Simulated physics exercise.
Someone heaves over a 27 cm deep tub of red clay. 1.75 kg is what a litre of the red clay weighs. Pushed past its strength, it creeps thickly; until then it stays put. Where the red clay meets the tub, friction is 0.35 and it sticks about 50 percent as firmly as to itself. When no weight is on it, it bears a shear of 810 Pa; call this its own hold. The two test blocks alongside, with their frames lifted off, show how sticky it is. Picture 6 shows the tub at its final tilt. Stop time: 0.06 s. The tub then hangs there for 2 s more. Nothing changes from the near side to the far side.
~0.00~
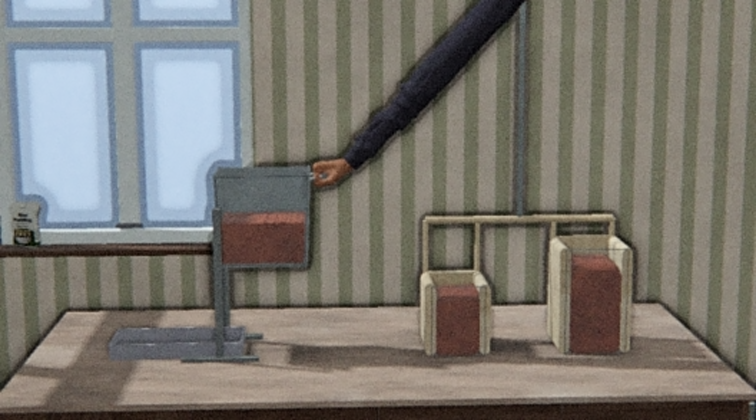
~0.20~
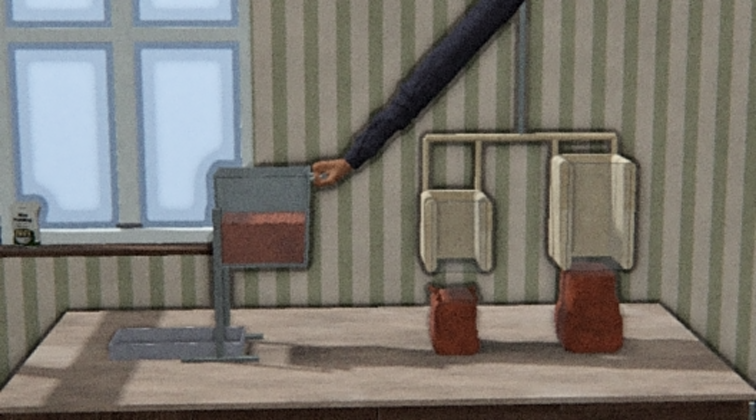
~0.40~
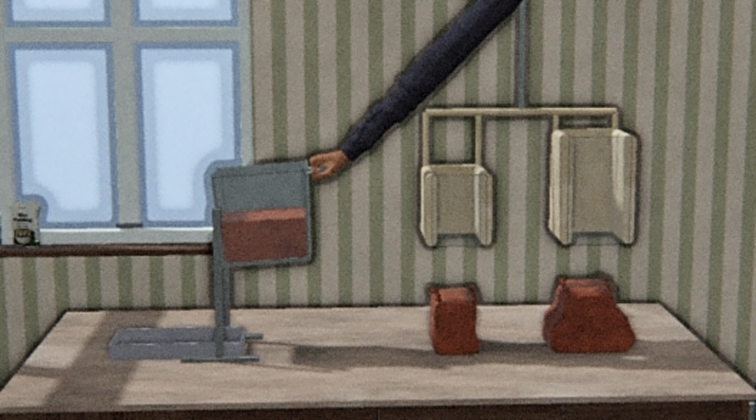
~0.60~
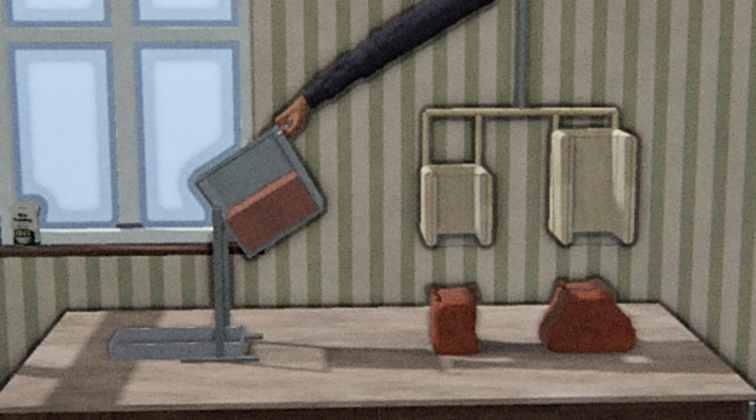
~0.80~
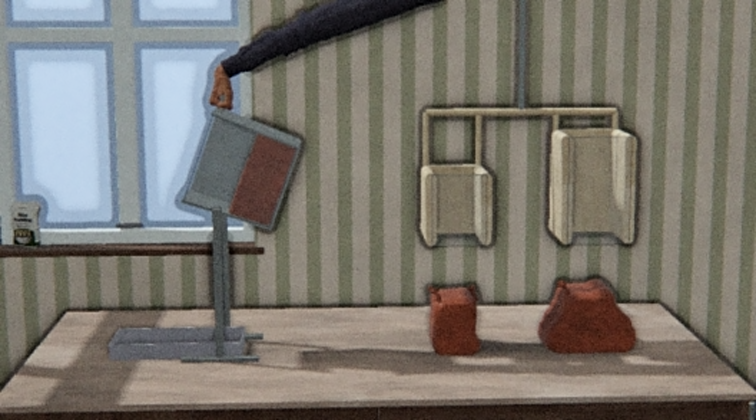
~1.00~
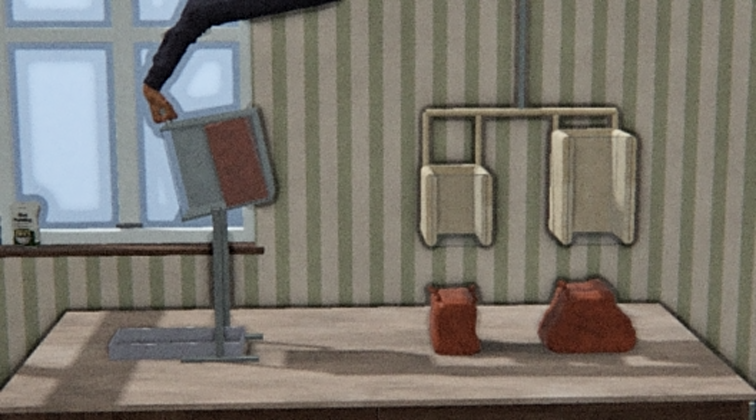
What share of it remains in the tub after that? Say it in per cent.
56 %.
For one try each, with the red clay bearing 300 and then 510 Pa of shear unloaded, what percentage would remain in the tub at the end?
Respectively 40 % and 45 %.
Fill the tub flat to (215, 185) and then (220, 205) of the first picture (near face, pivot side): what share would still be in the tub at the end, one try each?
Close to 35 percent the first time and close to 45 percent the second.
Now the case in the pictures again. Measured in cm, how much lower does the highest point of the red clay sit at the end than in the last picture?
17 cm or so.
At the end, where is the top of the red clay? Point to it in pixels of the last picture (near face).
Near (238, 174).
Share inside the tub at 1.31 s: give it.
Near 65 in a hundred.
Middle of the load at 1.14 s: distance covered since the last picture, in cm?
It has moved around 7 centimetres.
After 1.14 s, the tub is at 102 degrees and holds 100 %.
After 1.31 s, the tub is at 102 degrees and holds 64 %.
After 1.48 s, the tub is at 102 degrees and holds 56 %.
After 1.65 s, the tub is at 102 degrees and holds 56 %.
After 3.00 s, the tub is at 102 degrees and holds 56 %.
